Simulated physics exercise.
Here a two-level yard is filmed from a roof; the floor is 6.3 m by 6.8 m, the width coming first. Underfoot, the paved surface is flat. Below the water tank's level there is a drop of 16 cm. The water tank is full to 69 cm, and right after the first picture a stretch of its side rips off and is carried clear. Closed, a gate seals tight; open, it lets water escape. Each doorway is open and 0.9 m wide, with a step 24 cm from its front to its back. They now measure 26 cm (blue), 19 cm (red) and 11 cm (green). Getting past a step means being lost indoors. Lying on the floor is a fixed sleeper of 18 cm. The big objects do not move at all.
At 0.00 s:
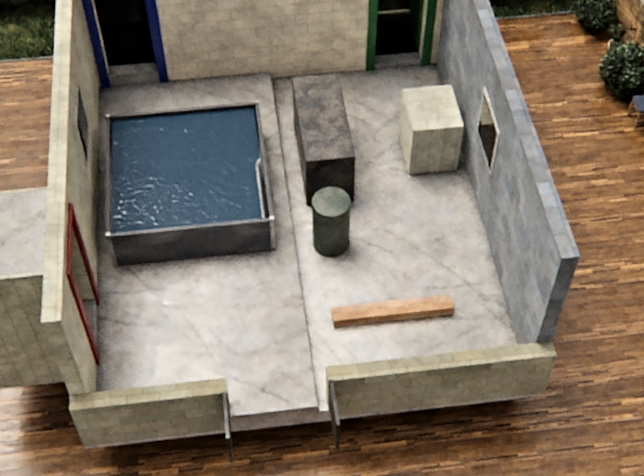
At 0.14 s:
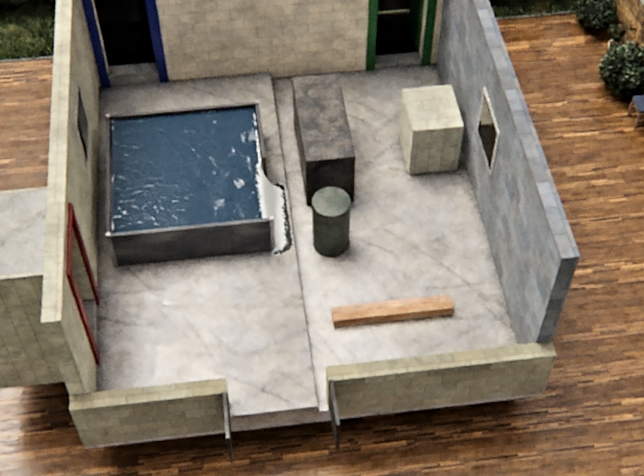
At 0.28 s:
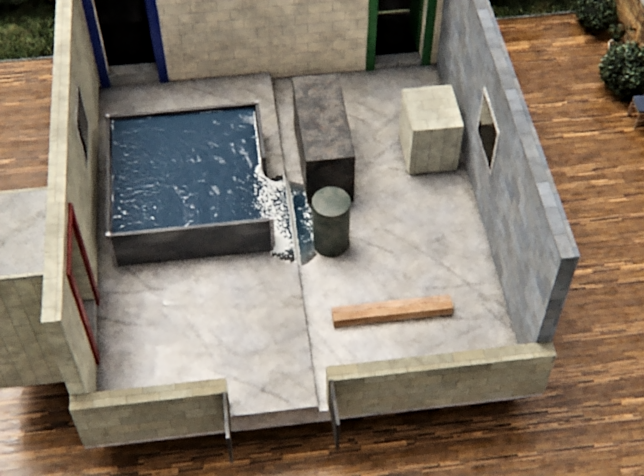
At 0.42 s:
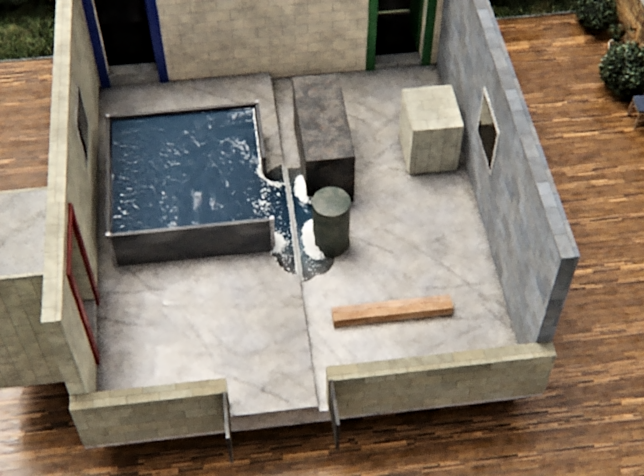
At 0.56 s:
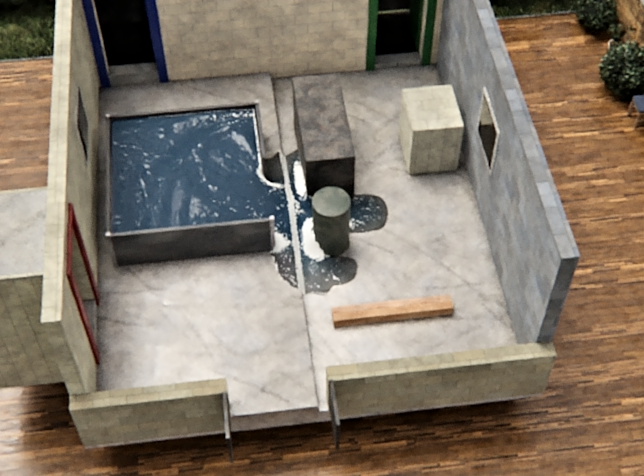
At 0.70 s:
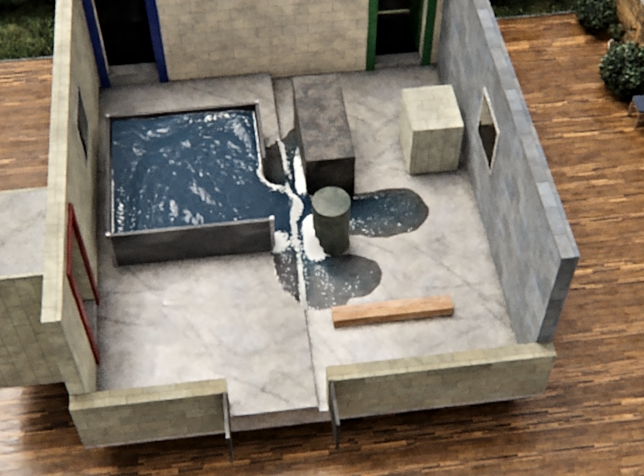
The clip opens on still water in a square tank at the left of a walled, paved yard. Part of the tank's right side gives way and water pours through the gap, foaming around a dark green cylinder, then spreads over the floor in dark, rounded patches toward the right and the wooden beam.
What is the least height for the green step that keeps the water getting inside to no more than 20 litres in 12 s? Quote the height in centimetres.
15 cm.
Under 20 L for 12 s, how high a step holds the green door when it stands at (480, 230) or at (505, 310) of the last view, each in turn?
First place around 26 cm, second around 20 cm.
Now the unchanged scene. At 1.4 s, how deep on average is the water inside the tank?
I'd put it at some 52 centimetres on average.
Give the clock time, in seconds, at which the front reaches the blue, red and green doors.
On the clock: Blue not in the 12 s, red at 7.5 s, green at 2.4 s.
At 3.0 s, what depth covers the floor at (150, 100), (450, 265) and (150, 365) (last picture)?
Depth: About 0, 19, 0 cm.
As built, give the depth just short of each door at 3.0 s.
Blue 0, red 0, green 9 cm.
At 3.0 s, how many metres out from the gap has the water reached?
4.8 m.
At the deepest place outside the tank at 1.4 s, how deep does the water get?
I'd put it near 60 cm.
After 1.4 s water covers 25 % of the floor, deepest (60 cm) near (311, 240); it has not reached the green door.
After 3.0 s water covers 50 % of the floor, deepest (42 cm) near (311, 240); 9 cm at the green door, 0 litres in over its 11 cm step.
After 12.0 s water covers 75 % of the floor, deepest (21 cm) near (372, 390); 14 cm at the green door, 85 litres in over its 11 cm step.
At the green door as built, the water arrived by 2.5 s and peaked near 18 cm at 7.6 s.
Run again over the same 12 s with other heights there, 56 litres in over 12.5 cm, 7 litres over 17 cm. The limit of 20 litres is kept from about 15 cm up.
